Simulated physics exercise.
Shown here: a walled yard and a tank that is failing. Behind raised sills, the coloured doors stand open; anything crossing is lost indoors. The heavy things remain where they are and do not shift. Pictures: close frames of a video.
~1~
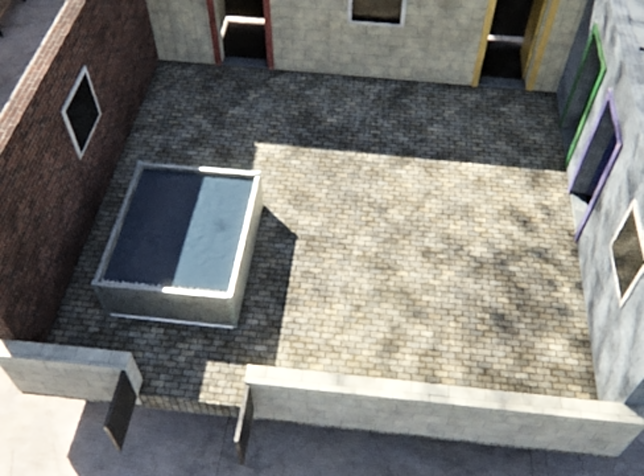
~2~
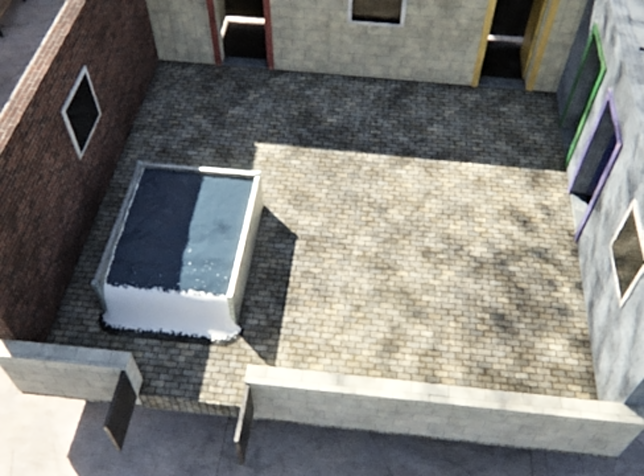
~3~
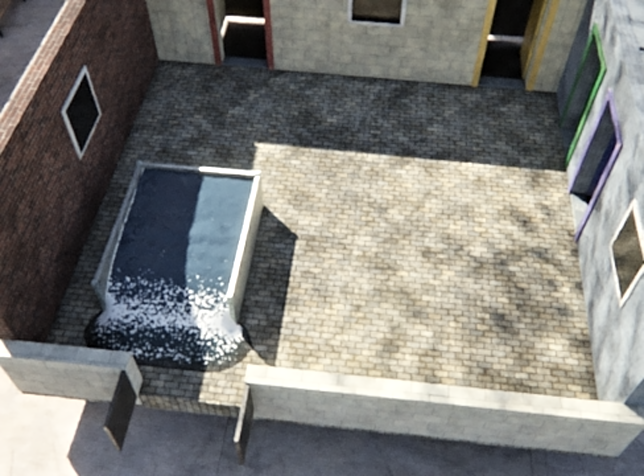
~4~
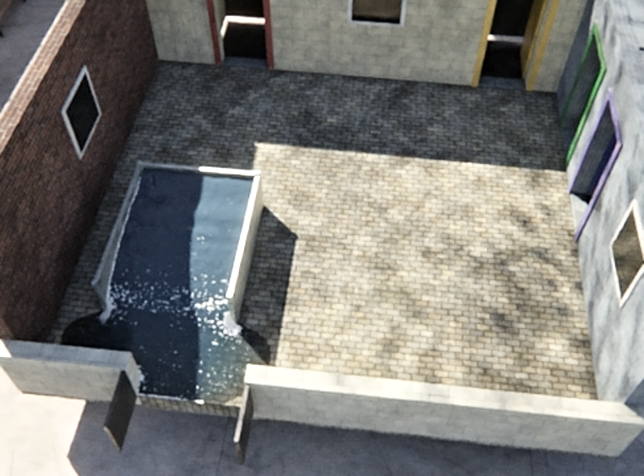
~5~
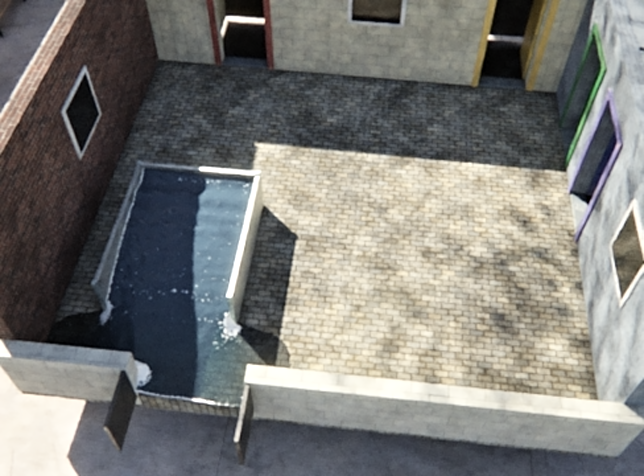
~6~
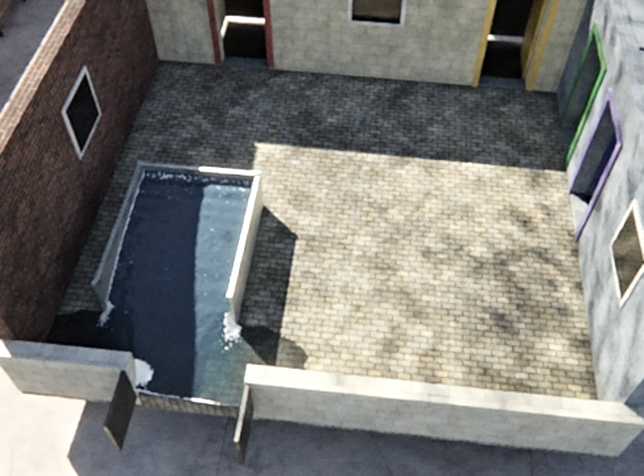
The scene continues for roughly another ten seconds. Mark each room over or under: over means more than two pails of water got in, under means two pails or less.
Yellow door: Under, red door: Over, green door: Under, blue door: Under.
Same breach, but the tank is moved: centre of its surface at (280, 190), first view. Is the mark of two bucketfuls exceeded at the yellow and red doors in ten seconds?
Result - yellow: Past the limit; red: Short of the limit.
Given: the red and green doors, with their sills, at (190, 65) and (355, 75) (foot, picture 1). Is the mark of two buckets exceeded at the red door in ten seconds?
That red one gets past the limit.
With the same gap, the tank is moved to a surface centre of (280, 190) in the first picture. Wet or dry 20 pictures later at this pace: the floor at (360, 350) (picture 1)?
Answer: Under water.
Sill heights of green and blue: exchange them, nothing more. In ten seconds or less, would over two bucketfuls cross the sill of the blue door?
Note: Blue door comes in below.
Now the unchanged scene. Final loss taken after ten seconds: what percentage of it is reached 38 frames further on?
Result, approximate: 90 per cent.
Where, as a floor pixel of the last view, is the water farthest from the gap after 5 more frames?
I'd say at around (406, 407).
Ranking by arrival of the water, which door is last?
Result: The one in green.
A moment on, water covers 10 % of the floor; the yellow door not reached, the red door not reached, the green door not reached, the blue door not reached.
Next, water covers 15 % of the floor; the yellow door not reached, the red door not reached, the green door not reached, the blue door not reached.
Then, water covers 30 % of the floor; the yellow door not reached, the red door not reached, the green door not reached, the blue door not reached.
Later, water covers 45 % of the floor; the yellow door not reached, the red door over two buckets in, the green door not reached, the blue door not reached.
In the end, water covers 70 % of the floor; the yellow door wet at the sill, nothing in, the red door over two buckets in, the green door wet at the sill, nothing in, the blue door wet at the sill, nothing in.
